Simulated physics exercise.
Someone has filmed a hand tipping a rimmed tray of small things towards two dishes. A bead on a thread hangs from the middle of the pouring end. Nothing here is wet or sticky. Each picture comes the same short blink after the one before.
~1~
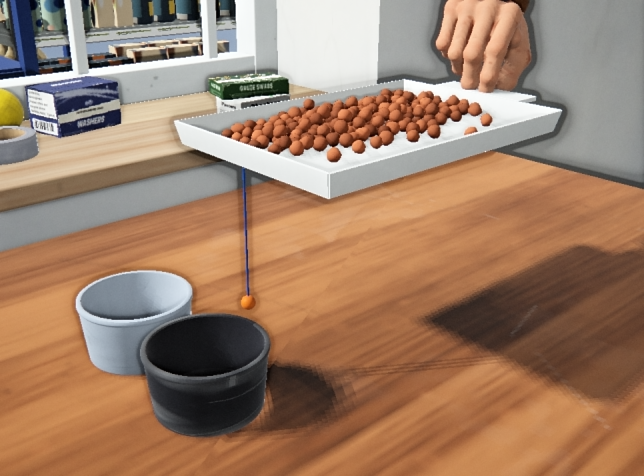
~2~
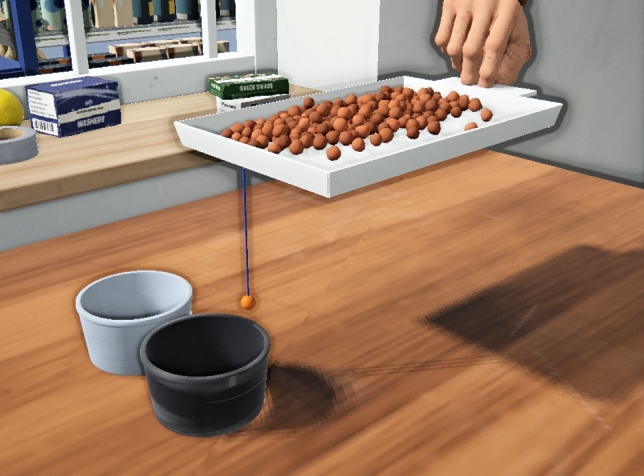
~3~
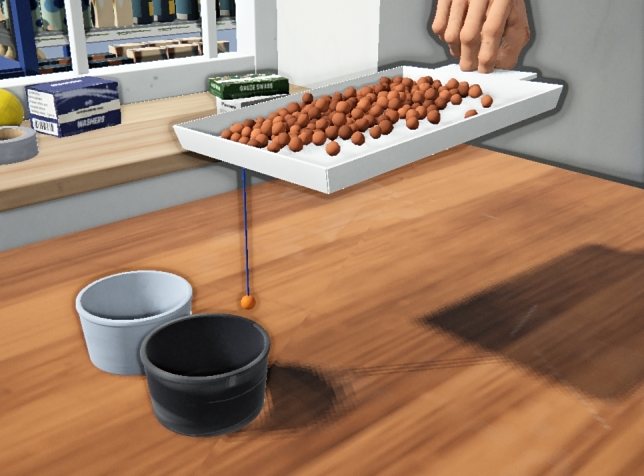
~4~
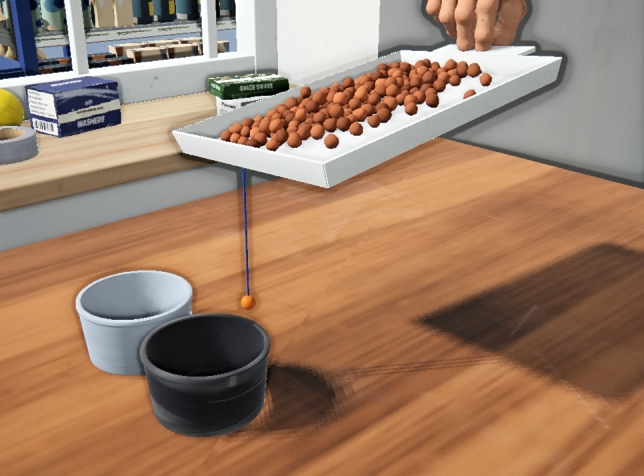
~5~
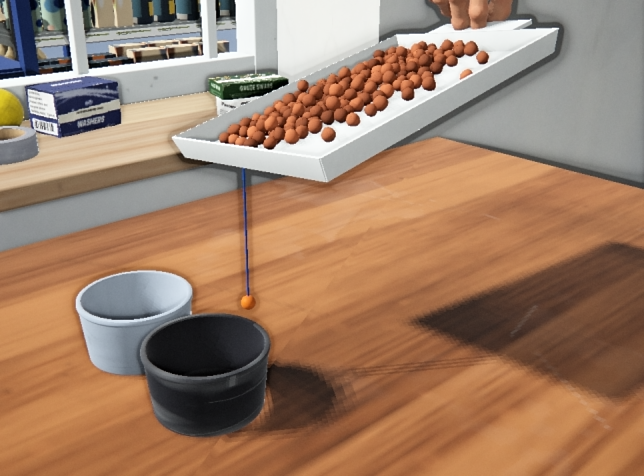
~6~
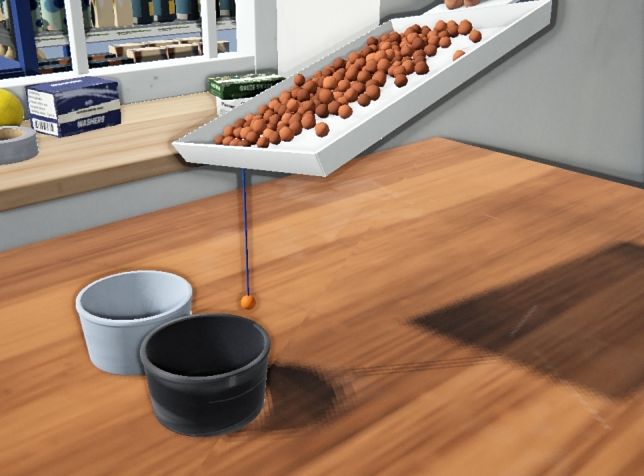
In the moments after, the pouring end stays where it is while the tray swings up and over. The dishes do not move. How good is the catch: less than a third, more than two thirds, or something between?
Together they catch from one third to two thirds.
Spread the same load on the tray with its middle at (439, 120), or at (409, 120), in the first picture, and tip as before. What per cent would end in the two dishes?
First some 50, then 50 per cent.
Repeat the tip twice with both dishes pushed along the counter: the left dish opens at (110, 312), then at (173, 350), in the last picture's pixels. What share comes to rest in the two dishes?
Roughly 20 per cent, and 20 per cent.
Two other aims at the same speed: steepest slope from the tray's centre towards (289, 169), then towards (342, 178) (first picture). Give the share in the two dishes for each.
Near 30 % and 10 %.
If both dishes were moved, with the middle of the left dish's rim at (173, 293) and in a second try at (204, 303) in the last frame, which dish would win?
The first try: The left-hand dish. The second: The left one.
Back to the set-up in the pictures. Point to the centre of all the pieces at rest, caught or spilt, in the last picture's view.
Near (166, 341).
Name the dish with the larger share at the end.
Fuller: The left-hand dish.
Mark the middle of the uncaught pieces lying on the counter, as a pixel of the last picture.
Near (206, 338).
Soon after the last picture, tray tipped steeply; nearly all on the tray; a stray few in the left dish; a small part in the air.
A little later, tray tipped past a quarter turn; most on the tray; a stray few in the right dish; a small part in the left dish; a small part outside both; a small part in the air.
Later still, tray tipped past a quarter turn; a small part in the right dish; about a third in the left dish; about half outside both.
At rest, tray tipped past a quarter turn; a small part in the right dish; about a third in the left dish; about half outside both.
